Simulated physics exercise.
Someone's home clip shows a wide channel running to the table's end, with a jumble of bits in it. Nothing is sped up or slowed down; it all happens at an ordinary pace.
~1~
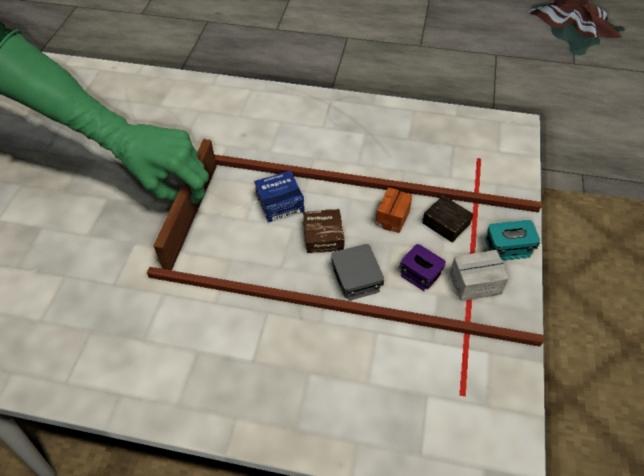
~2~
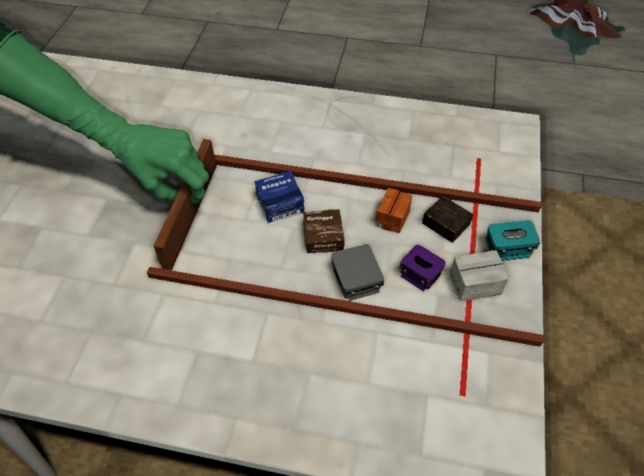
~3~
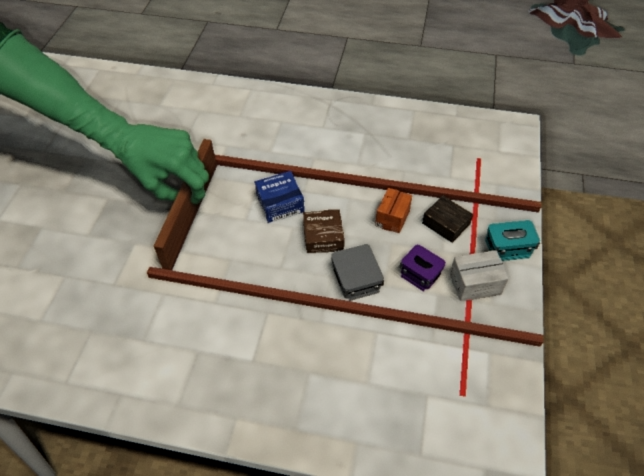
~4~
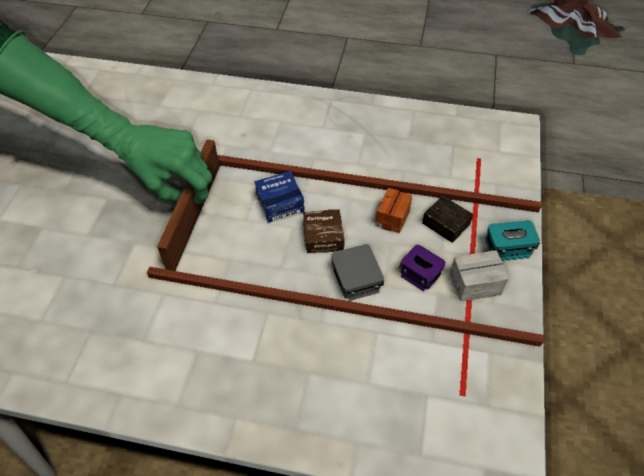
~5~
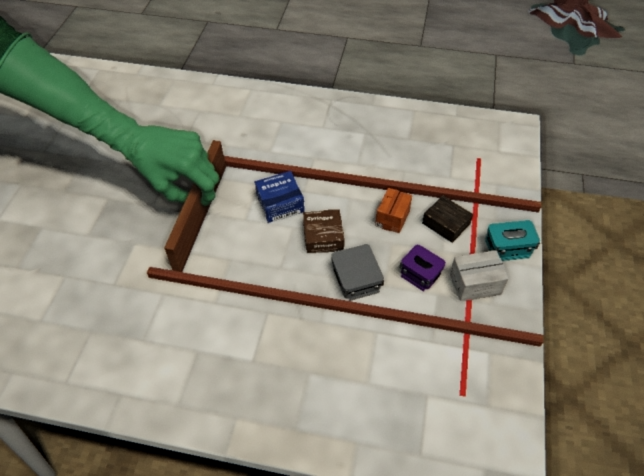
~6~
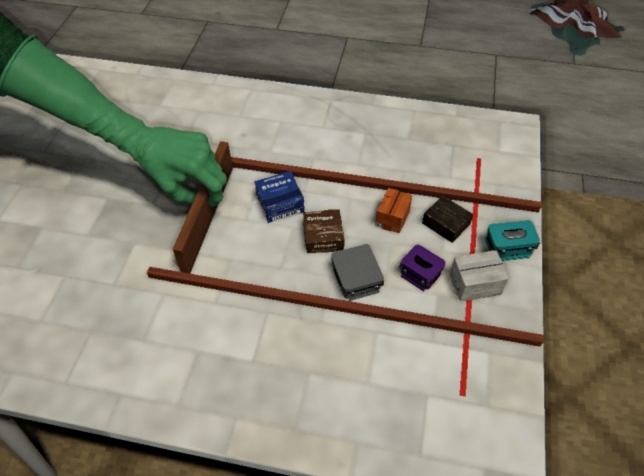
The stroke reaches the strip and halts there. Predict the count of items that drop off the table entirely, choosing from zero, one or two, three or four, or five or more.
The count is three or four.
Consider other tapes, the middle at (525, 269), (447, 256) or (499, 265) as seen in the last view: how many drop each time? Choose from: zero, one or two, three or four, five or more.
Taking the tapes one at a time, the count is five or over, then 1 or 2, then at least five.
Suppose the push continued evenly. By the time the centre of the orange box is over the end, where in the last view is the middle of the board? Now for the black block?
The orange box gives roughly (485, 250), the black block roughly (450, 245).
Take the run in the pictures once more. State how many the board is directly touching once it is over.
The answer is 3.
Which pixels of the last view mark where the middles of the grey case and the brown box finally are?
In the last picture they sit at about (491, 303) and about (493, 257).
Early on, none off yet; turquoise case at rest near (511, 241); white box at rest near (478, 276); black block at rest near (447, 219).
Finally, the number that fall off is three or four; lost, black block, white box and turquoise case.
